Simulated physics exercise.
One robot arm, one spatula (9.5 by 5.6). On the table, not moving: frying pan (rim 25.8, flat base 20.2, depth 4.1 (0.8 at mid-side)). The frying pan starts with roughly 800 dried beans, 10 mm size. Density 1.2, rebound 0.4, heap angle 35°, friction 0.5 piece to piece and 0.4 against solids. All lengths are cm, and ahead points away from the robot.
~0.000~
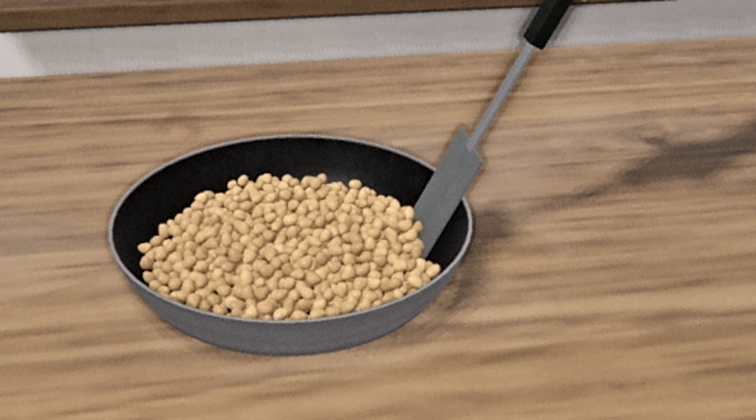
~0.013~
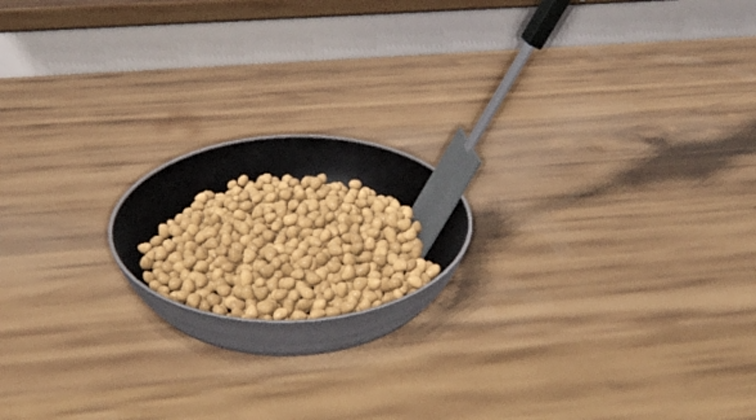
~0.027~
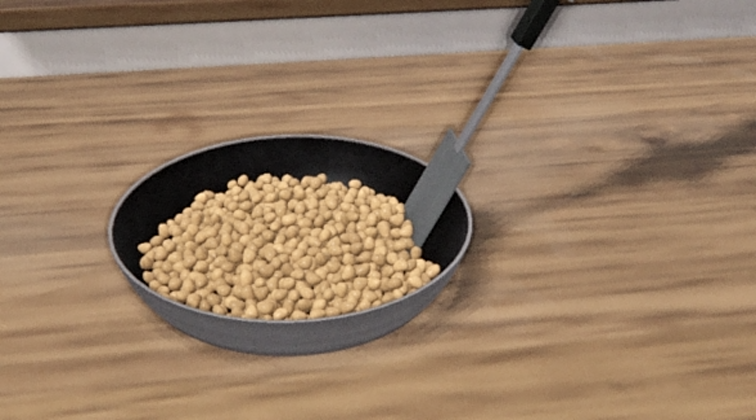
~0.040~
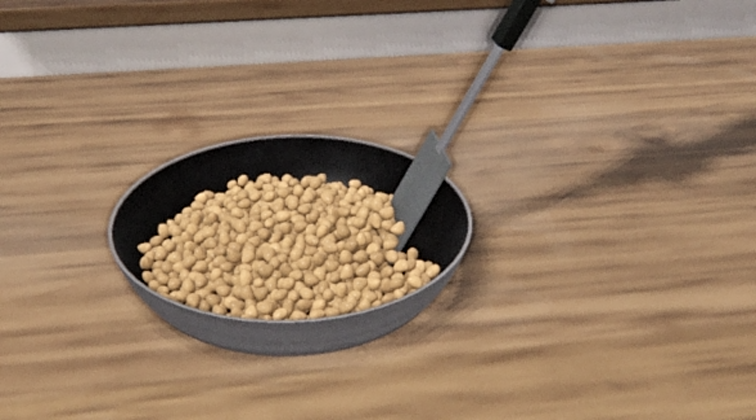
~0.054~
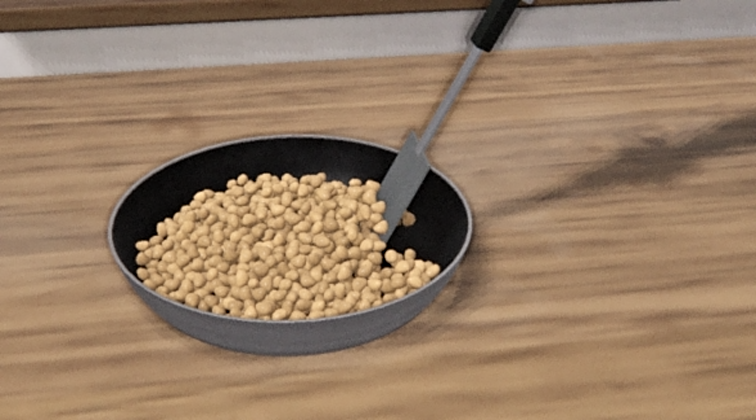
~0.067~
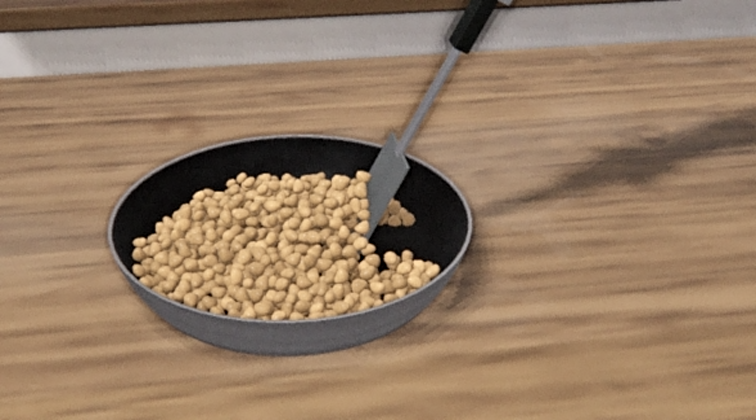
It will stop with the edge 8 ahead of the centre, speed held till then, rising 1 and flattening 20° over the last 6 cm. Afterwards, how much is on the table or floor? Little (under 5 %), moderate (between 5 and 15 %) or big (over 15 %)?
On the table or floor the share is moderate, between 5 and 15 %.
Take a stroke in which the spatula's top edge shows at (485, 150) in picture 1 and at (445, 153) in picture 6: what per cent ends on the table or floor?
About 0 per cent.
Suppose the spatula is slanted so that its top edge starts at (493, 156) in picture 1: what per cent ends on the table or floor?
Some 5 per cent.
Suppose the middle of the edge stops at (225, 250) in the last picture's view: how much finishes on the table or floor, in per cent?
Some 0 per cent.
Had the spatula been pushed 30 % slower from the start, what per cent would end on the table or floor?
Then about 5 per cent.
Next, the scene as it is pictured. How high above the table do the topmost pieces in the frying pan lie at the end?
About 5.5 cm.
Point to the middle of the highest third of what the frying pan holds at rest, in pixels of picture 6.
At about (173, 239).
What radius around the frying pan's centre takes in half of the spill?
About 20 cm.
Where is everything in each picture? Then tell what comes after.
The first frame shows spatula top edge at (472, 144), sloping 63°; upper third of the load around (298, 236), from x 145 to 435, top at y 180; 802 in the frying pan.
The second frame shows spatula top edge at (470, 144), sloping 63°; upper third of the load around (298, 236), from x 145 to 435, top at y 180.
The third frame shows spatula top edge at (460, 145), sloping 63°; upper third of the load around (301, 235), from x 145 to 435, top at y 180.
The fourth frame shows spatula top edge at (442, 146), sloping 63°; upper third of the load around (306, 231), from x 145 to 435, top at y 180.
The fifth frame shows spatula top edge at (421, 148), sloping 63°; upper third of the load around (304, 228), from x 145 to 435, top at y 180.
The sixth frame shows spatula top edge at (400, 149), sloping 63°; upper third of the load around (298, 225), from x 140 to 430, top at y 180; 802 in the frying pan.
By 0.10 s, sloping 63°, highest piece 8 above the table; 802 in the frying pan.
By 0.13 s, sloping 57°, highest piece 9 above the table; 802 in the frying pan.
By 0.35 s, sloping 43°, highest piece 5 above the table; 747 in the frying pan, 51 on the table or floor, 4 on the blade or in flight.
By 1.40 s, sloping 43°, highest piece 5 above the table; 746 in the frying pan, 56 on the table or floor.
Final count, 746 in the frying pan, 56 on the table or floor. That is 7 % on the table or floor.
